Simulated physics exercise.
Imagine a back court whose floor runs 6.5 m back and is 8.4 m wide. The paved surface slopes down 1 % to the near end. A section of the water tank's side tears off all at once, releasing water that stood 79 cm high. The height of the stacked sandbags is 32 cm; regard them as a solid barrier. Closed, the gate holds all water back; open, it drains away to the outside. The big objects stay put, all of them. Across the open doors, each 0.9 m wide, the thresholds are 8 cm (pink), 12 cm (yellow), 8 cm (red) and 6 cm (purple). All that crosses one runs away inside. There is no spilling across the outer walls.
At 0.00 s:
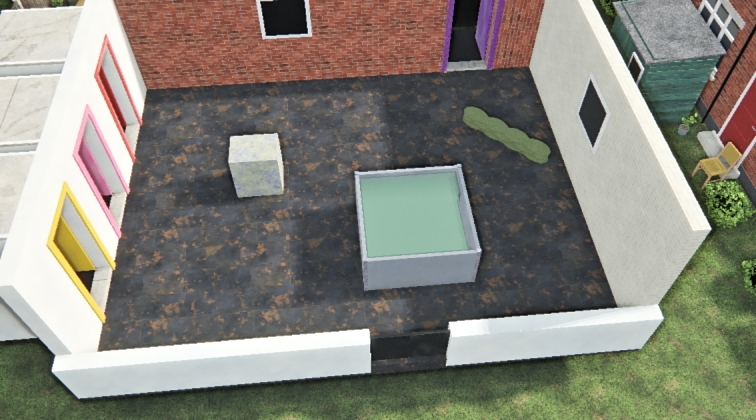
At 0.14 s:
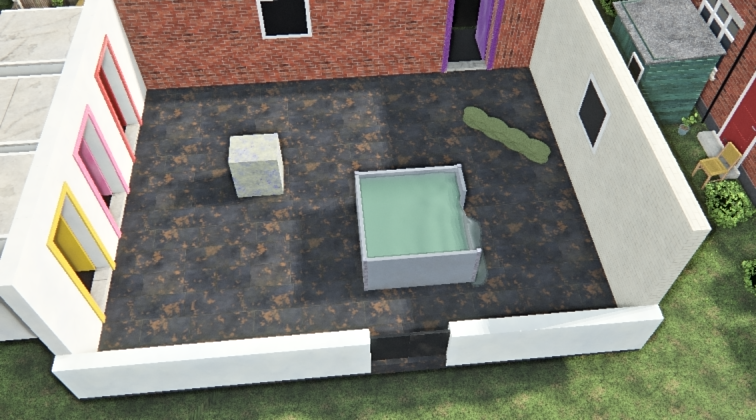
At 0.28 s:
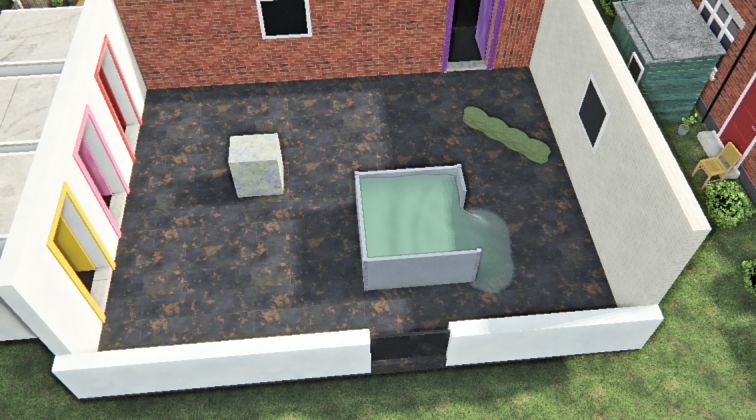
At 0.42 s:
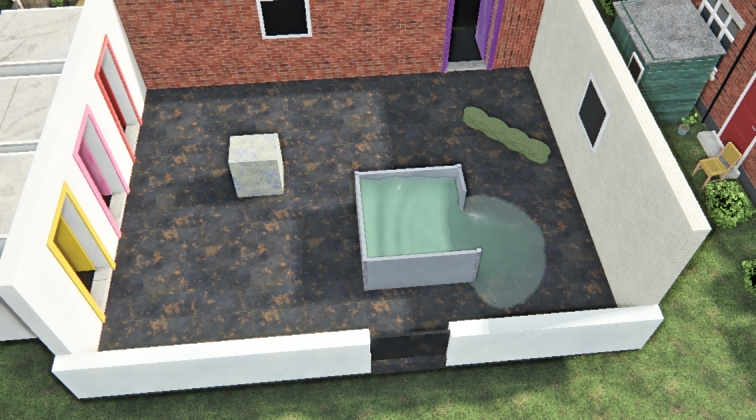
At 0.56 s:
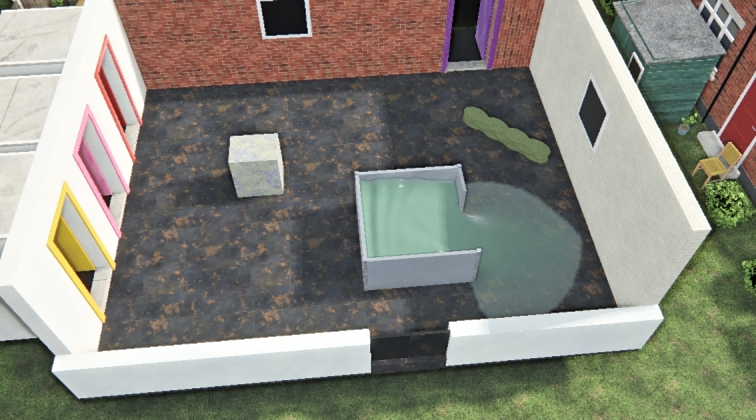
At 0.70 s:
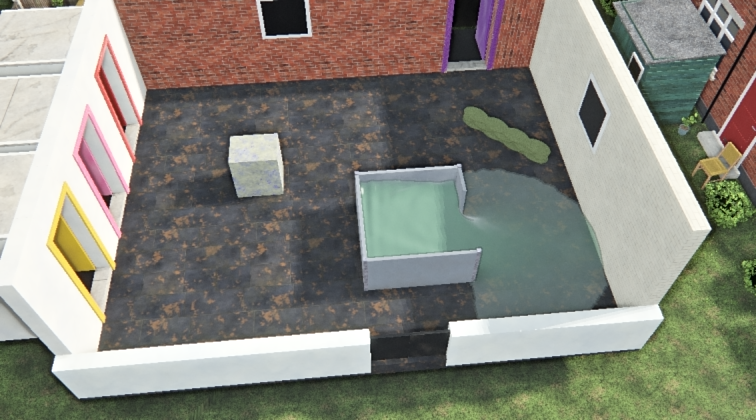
In the video, a square tank of greenish water stands in a paved, walled yard until its right side opens, and water pours out, spreading in a widening rounded sheet across the dark floor toward the right wall.
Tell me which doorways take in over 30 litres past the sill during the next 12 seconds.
As I see it, the pink door falls short of the limit. The yellow door falls short of the limit. The red door falls short of the limit. The purple door falls short of the limit.
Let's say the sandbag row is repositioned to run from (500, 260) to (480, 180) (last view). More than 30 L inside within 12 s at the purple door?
Purple: Exceeded.
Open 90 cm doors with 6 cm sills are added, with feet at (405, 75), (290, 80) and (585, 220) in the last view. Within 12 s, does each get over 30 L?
In that order: Under, below, above.
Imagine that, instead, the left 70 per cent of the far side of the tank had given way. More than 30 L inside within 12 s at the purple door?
Against that limit: Purple beyond it.
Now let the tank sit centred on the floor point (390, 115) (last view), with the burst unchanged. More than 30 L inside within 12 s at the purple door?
Lab note: Purple door limit exceeded.
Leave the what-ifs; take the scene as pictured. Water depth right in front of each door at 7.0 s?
Measured in centimetres, the pink door gives 2, the yellow door 10, the red door 0 and the purple door 5.
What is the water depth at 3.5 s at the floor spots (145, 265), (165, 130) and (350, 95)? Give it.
0, 0 and 0 cm.
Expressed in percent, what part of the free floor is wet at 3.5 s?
Roughly 35 % of the floor.
After 1.4 s water covers 15 % of the floor and is deepest (60 cm) near (616, 320); pink door not reached, yellow door not reached, red door not reached, purple door not reached.
After 2.2 s water covers 20 % of the floor and is deepest (44 cm) near (596, 264); pink door not reached, yellow door not reached, red door not reached, purple door not reached.
After 3.5 s water covers 35 % of the floor and is deepest (24 cm) near (562, 170); pink door not reached, yellow door not reached, red door not reached, purple door 9 cm at the sill, 6 L in.
After 7.0 s water covers 80 % of the floor and is deepest (14 cm) near (94, 375); pink door 2 cm at the sill, 0 L in, yellow door 10 cm at the sill, 0 L in, red door not reached, purple door 5 cm at the sill, 16 L in.
After 12.0 s water covers 100 % of the floor and is deepest (10 cm) near (94, 375); pink door 9 cm at the sill, 1 L in, yellow door 7 cm at the sill, 0 L in, red door 7 cm at the sill, 4 L in, purple door 2 cm at the sill, 16 L in.
